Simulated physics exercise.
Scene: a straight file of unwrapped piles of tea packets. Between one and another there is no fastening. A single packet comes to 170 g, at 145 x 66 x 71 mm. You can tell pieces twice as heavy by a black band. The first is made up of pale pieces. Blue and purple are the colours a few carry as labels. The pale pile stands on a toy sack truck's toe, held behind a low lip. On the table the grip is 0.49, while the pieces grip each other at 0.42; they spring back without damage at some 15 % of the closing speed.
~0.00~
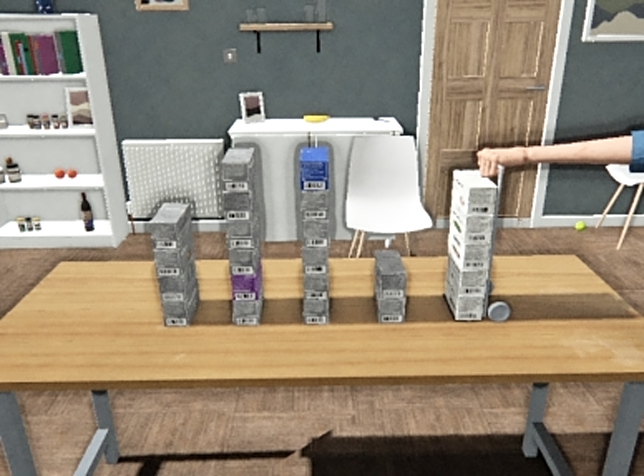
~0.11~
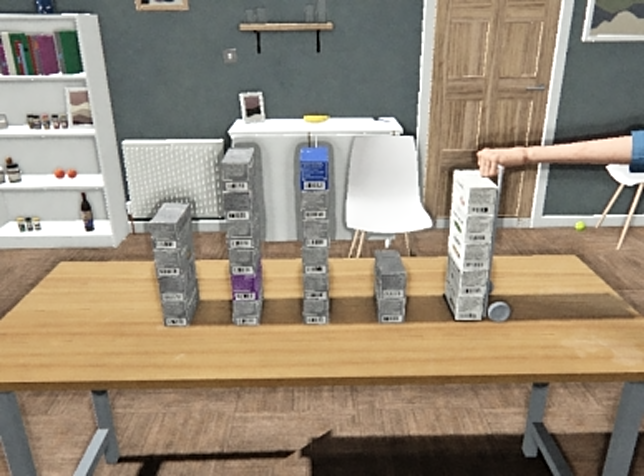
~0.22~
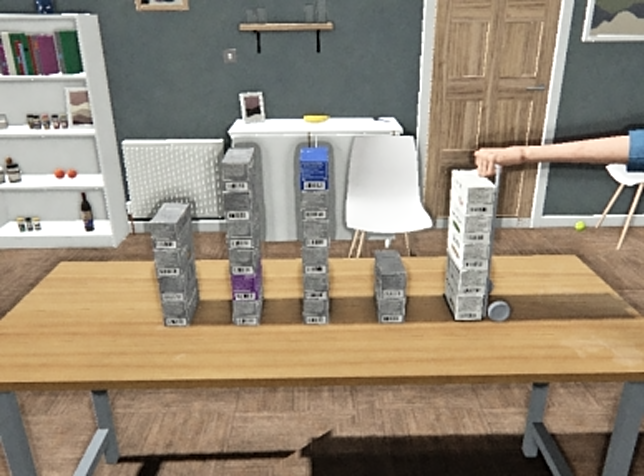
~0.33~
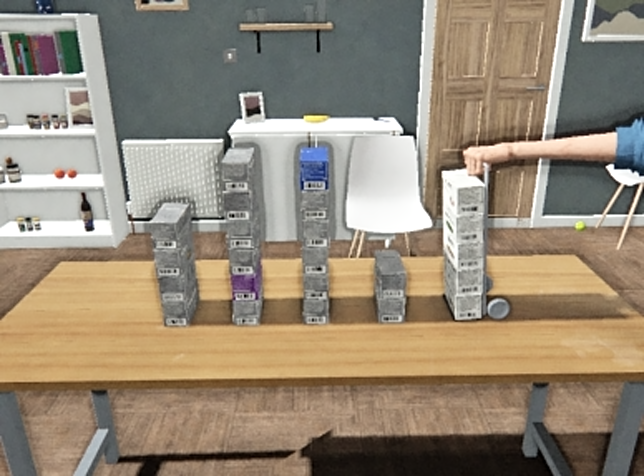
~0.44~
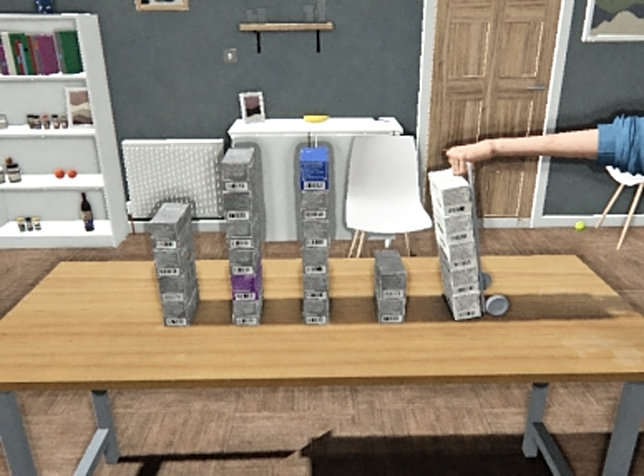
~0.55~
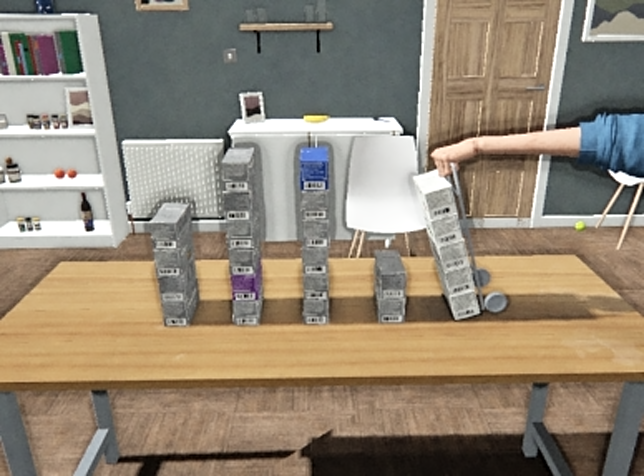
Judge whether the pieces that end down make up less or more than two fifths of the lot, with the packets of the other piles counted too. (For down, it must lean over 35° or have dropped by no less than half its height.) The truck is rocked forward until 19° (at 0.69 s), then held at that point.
They make up less than two fifths.
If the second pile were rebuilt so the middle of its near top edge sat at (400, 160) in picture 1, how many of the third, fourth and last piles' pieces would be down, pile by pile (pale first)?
Third 6, fourth 6, last 3.
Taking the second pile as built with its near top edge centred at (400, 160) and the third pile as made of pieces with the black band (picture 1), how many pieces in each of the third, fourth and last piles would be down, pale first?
The tally would be third 6, then fourth 6, then last 3.
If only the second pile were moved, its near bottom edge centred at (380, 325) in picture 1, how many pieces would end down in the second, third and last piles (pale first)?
Down counts: Second 0, third 0, last 0.
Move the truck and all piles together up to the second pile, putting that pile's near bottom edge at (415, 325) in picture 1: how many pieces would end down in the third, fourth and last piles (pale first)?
Pile by pile, third 0, fourth 0, last 0.
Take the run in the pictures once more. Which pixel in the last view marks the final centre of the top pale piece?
Roughly at (344, 297).
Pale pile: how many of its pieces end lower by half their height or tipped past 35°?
5.
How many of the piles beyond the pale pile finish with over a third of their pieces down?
That comes to 0.
By 0.72 s, 1 of the pale pile down; none of the 18 other packets down.
By 0.96 s, 5 of the pale pile down; none of the 18 other packets down, 6 disturbed; blue packet moved 7 mm.
When it is over (1.8 s), 5 of the pale pile down; none of the 18 other packets down, 5 disturbed; blue packet unmoved; purple packet unmoved. That is 0 per cent. In pixels of the last frame, middles, blue packet near (314, 168), purple packet near (248, 276).
